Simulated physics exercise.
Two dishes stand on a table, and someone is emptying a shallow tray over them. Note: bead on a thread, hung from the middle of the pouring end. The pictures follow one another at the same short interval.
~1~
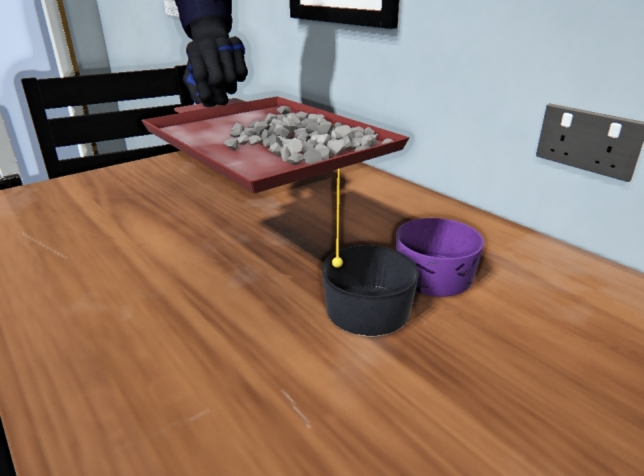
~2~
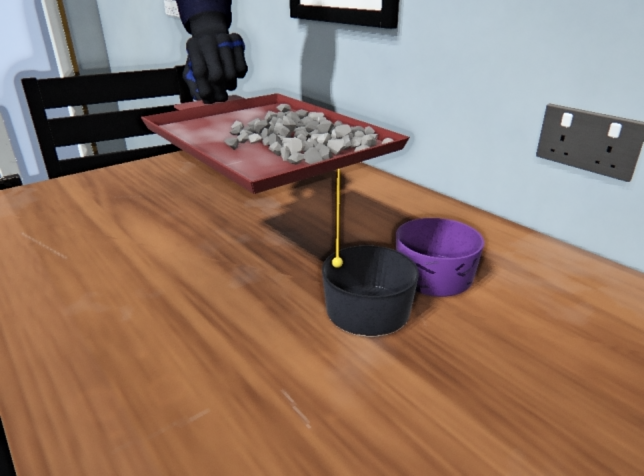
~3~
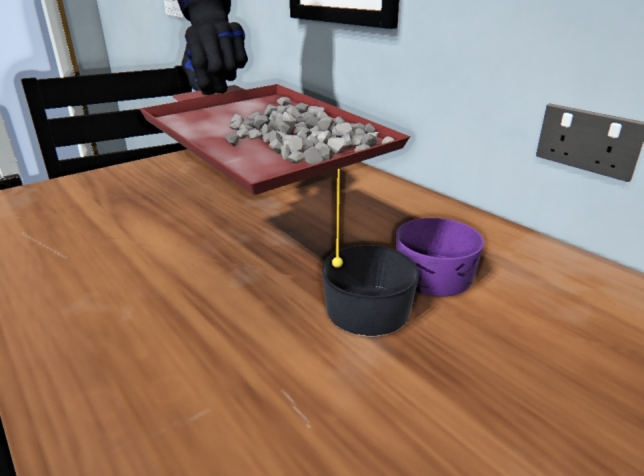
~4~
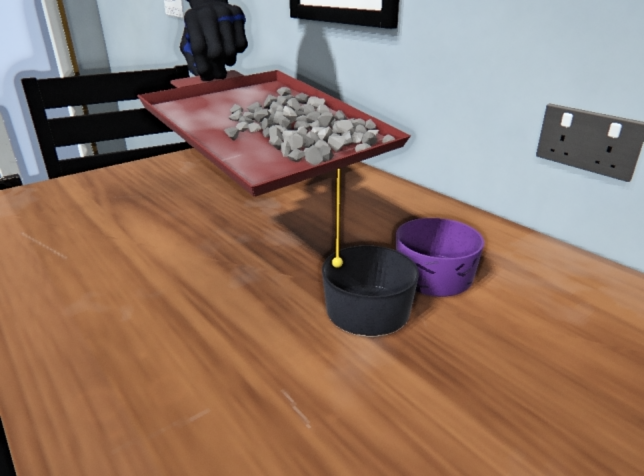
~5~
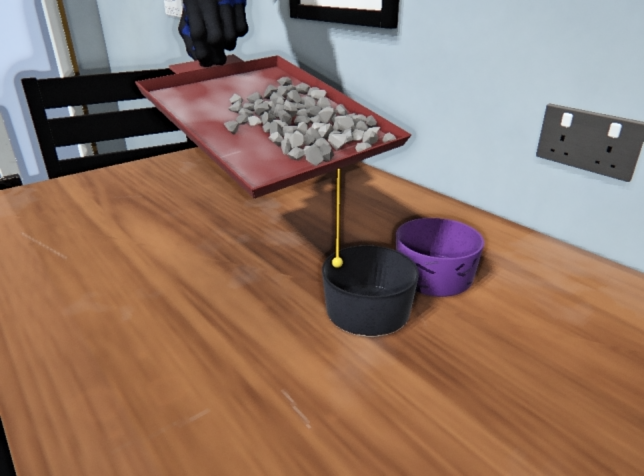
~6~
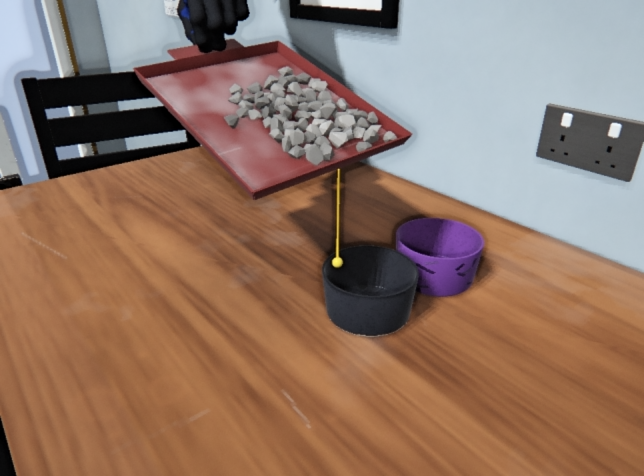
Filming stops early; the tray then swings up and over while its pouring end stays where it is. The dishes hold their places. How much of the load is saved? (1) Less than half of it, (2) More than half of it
(1) Less than half of it.
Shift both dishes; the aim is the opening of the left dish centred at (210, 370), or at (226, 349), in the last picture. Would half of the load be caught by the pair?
Placing 1: A majority of it. Placing 2: A majority of it.
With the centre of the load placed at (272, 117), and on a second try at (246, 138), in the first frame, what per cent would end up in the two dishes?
The first start gives 10 percent and the second 10 percent.
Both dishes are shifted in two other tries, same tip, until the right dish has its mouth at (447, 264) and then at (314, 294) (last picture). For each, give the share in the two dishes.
Trial 1: 50 percent; trial 2: 50 percent.
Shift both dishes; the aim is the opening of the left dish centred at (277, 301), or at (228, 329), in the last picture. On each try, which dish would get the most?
The dish at left, then the dish at right.
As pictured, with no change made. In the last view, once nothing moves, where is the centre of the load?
I'd place the middle at about (309, 368).
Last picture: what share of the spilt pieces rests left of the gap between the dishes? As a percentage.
Roughly 90 percent.
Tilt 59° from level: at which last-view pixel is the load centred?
(320, 138).
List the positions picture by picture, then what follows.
In the first picture, corners of the pouring end near (253, 178) and (403, 137), level; middle of the load near (301, 138), bits of gravel; left dish near (403, 308); right dish near (472, 271); bead on its thread near (338, 262).
In the second picture, corners of the pouring end near (253, 179) and (403, 137), level; middle of the load near (301, 136).
In the third picture, corners of the pouring end near (254, 180) and (404, 136), tipped barely, lowest at the left corner; middle of the load near (301, 133).
In the fourth picture, corners of the pouring end near (254, 183) and (405, 135), tipped a little, lowest at the left corner; middle of the load near (301, 127).
In the fifth picture, corners of the pouring end near (254, 185) and (405, 134), tipped a little, lowest at the left corner; middle of the load near (302, 122).
In the sixth picture, corners of the pouring end near (255, 187) and (406, 133), tipped clearly, lowest at the left corner; middle of the load near (302, 117); left dish near (403, 308); right dish near (472, 271).
Shortly afterwards, tray tipped steeply; all but a few on the tray; only a few outside both; only a few in the air.
Next, tray tipped right over; near a quarter on the tray; only a few in the left dish; near half outside both; near a quarter in the air.
Some moments later, tray tipped past a quarter turn; a little in the left dish; the bulk outside both.
In the end, tray tipped past a quarter turn; a little in the left dish; none at all in the right dish; the bulk outside both.
